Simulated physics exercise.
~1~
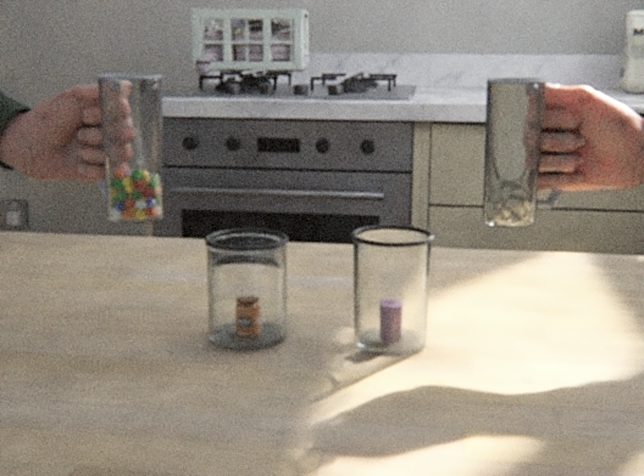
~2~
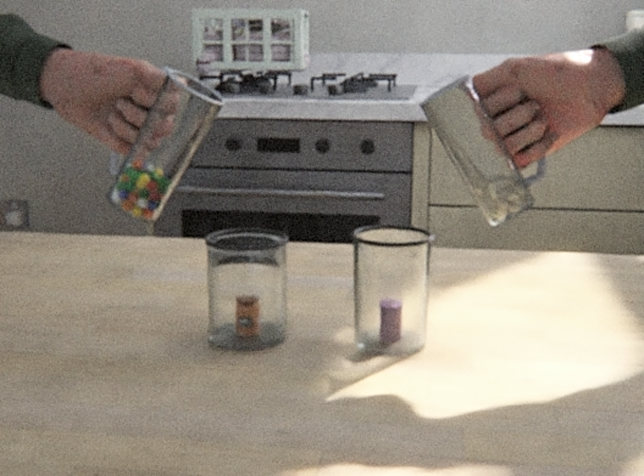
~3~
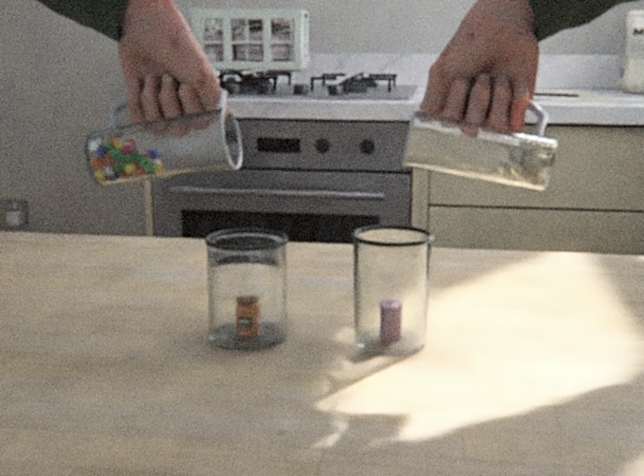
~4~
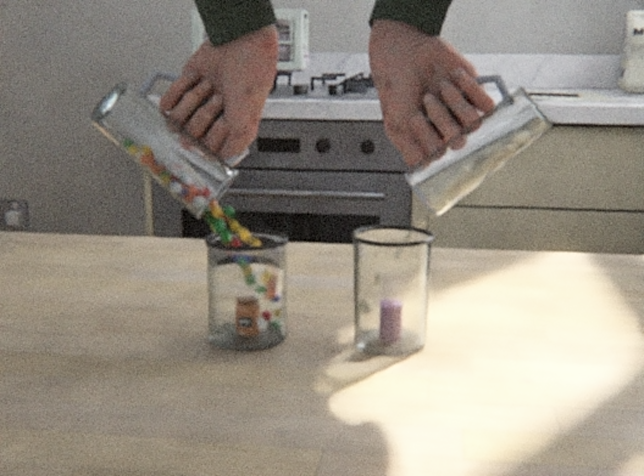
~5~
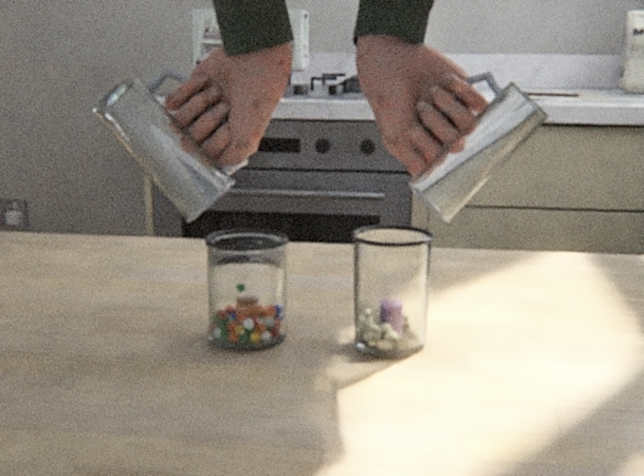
Two hands tipping cups of colourful beads and pale pieces into glass containers, leaving the small objects inside still showing.
